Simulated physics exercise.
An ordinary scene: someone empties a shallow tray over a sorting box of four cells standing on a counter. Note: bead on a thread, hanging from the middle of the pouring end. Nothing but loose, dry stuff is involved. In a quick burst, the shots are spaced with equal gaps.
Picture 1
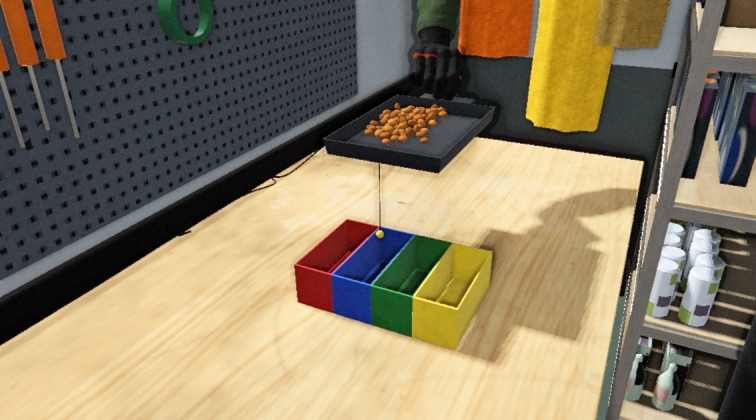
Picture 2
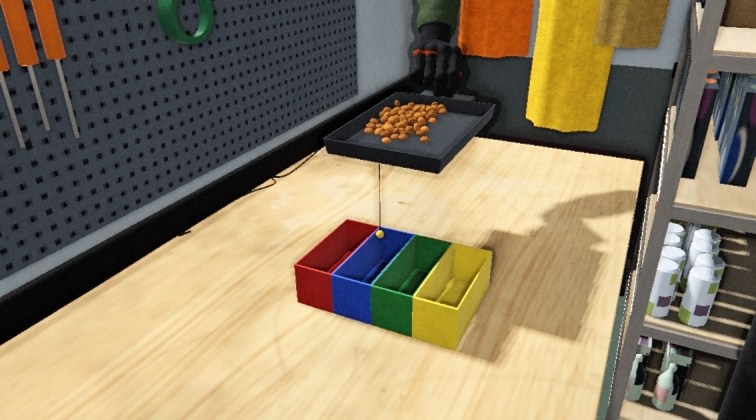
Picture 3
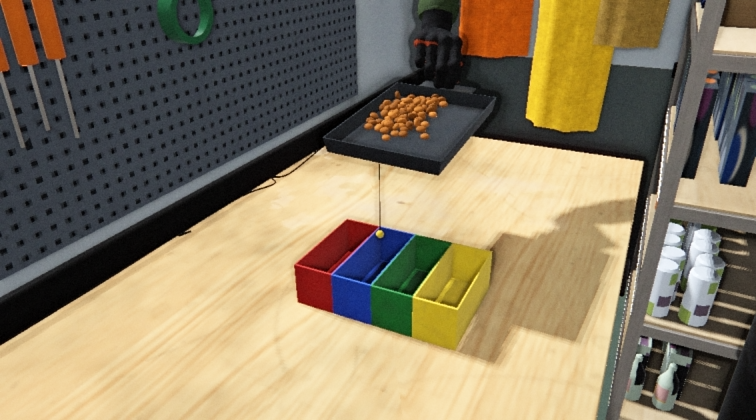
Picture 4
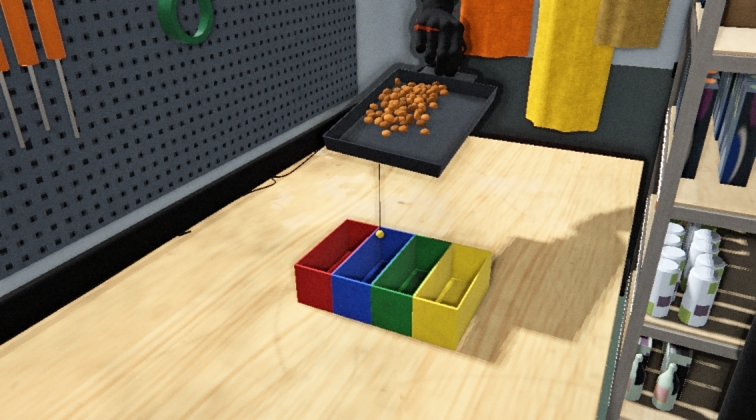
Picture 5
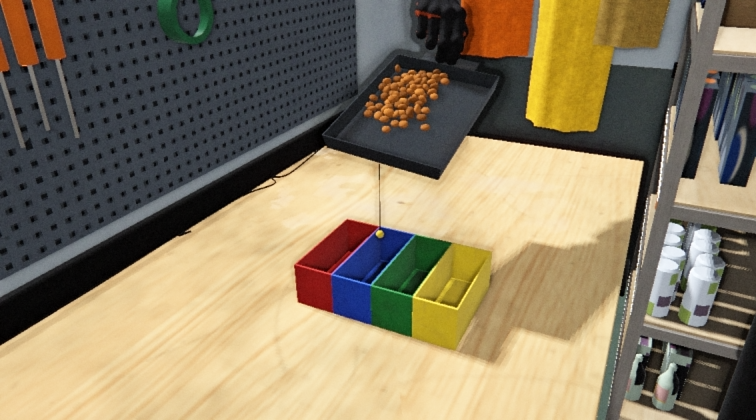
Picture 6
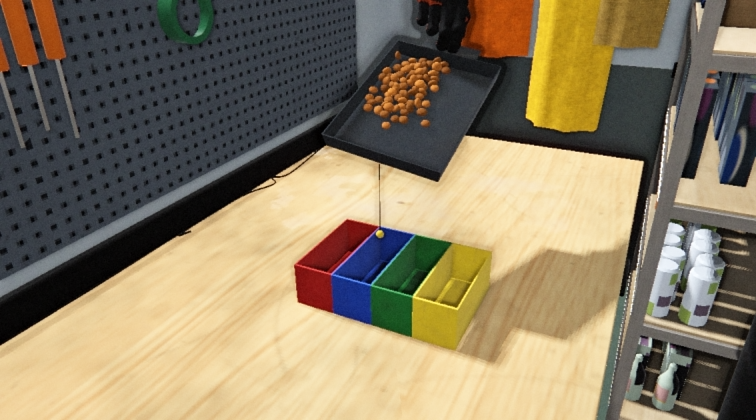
To begin with, a gloved hand holds a dark tray of orange-brown kibble nearly level above a red, blue, green and yellow sorting box, a bead hanging from its front edge. The hand then raises the back of the tray steadily, and it slopes forward, lowest at the right corner, while the pieces spread slightly.
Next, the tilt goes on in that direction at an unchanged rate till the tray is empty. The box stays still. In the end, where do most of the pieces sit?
Most sit in the green cell.
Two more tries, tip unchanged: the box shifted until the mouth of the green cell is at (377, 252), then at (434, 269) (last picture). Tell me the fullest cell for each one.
Yellow; the green one.
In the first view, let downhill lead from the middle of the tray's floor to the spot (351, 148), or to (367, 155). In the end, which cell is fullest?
The first time it's the red one, the second time it's the cell in red.
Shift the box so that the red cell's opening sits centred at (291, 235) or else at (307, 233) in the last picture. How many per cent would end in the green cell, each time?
About 0 per cent, then about 0 per cent.
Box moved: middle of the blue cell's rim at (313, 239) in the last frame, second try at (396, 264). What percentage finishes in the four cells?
10 %, 100 %.
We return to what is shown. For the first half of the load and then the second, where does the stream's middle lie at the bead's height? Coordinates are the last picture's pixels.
Early half (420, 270), late half (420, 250).
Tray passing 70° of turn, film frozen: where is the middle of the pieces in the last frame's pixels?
Its middle sits at about pixel (418, 166).
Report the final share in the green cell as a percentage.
I'd put that share at some 70 per cent.
Shortly afterwards, tray tipped steeply; the bulk on the tray; a little falling or outside the box.
Next, tray tipped past a quarter turn; a little on the tray; near half in the green cell; near a quarter in the yellow cell; only a few in the blue cell; near a quarter falling or outside the box.
Some moments later, tray tipped past a quarter turn; the bulk in the green cell; near a quarter in the yellow cell; only a few in the blue cell; only a few falling or outside the box.
In the end, tray tipped past a quarter turn; the bulk in the green cell; near a quarter in the yellow cell; only a few in the blue cell; none at all in the red cell; only a few outside the box.
